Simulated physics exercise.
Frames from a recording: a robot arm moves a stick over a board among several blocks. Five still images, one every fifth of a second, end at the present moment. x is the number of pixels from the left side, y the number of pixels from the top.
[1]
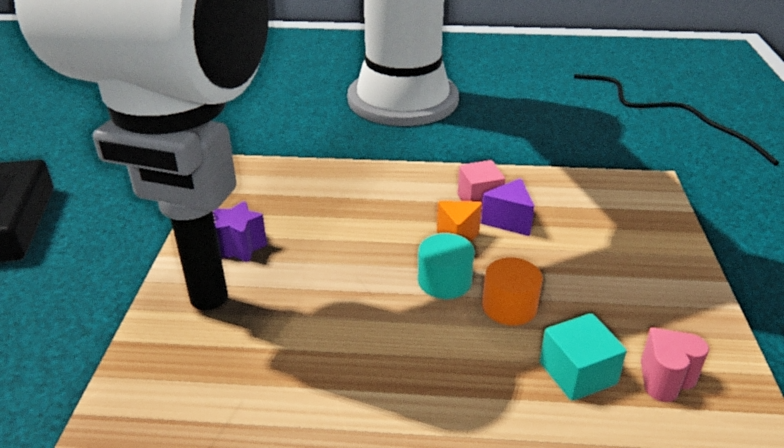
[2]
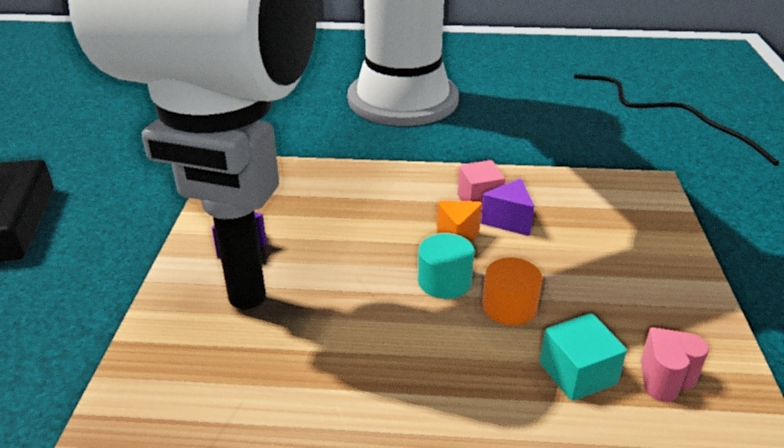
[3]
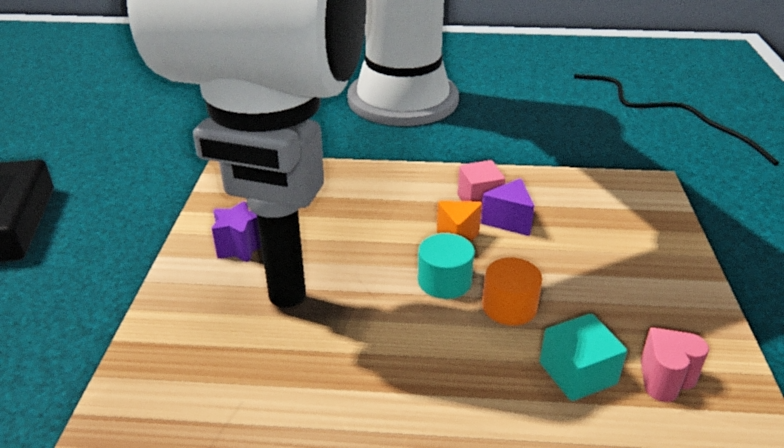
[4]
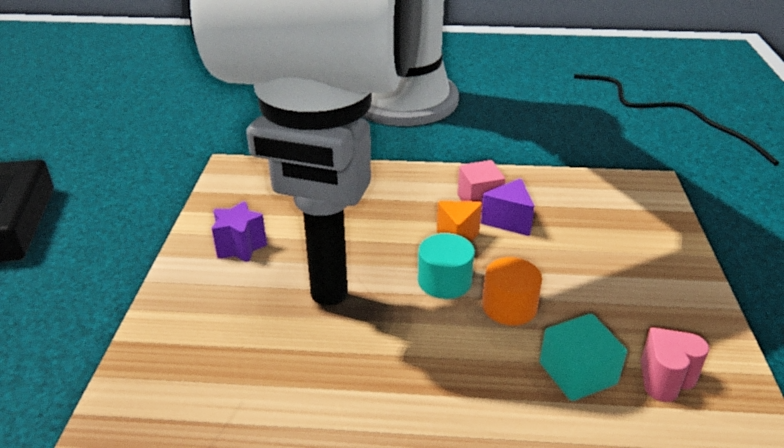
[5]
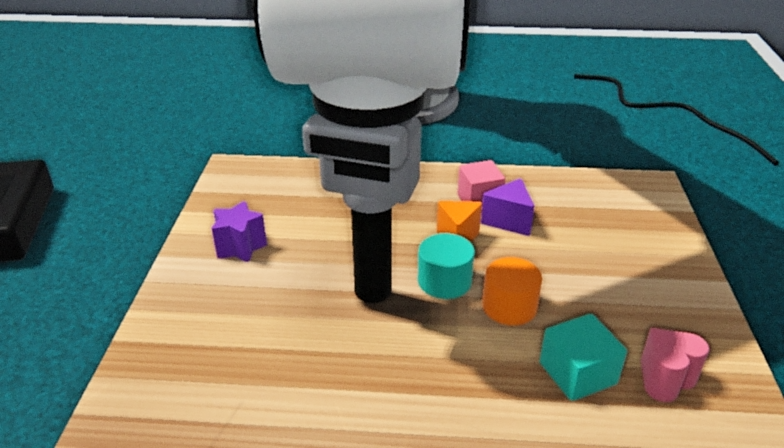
A robot arm moves a black stick right across a wooden board, toward the turquoise cylinder.
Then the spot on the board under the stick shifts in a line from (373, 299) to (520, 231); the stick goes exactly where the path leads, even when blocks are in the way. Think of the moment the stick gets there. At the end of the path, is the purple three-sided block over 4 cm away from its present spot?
No
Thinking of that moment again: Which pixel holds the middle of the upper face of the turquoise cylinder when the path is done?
Top centre: (515, 241).
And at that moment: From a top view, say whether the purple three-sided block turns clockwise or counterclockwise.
Turns anticlockwise.
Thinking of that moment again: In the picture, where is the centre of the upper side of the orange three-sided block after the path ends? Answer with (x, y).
I predict (469, 198).
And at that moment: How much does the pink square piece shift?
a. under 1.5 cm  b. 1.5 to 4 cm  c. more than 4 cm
Correct choice: A.
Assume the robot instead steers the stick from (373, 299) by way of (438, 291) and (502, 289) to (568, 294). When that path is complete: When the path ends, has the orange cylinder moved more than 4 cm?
The answer is yes.
On the path given first. One third of the way, stick (427, 267); turquoise cylinder (475, 245).
Two thirds of the way, stick (477, 244); turquoise cylinder (514, 241); orange three-sided block (466, 201), turned 55° anticlockwise; orange cylinder (520, 276).
At the end, stick (521, 224); turquoise cylinder (515, 241); orange three-sided block (469, 198), turned 90° anticlockwise; pink square piece in place; purple three-sided block (522, 183), turned 25° anticlockwise; orange cylinder (520, 276).
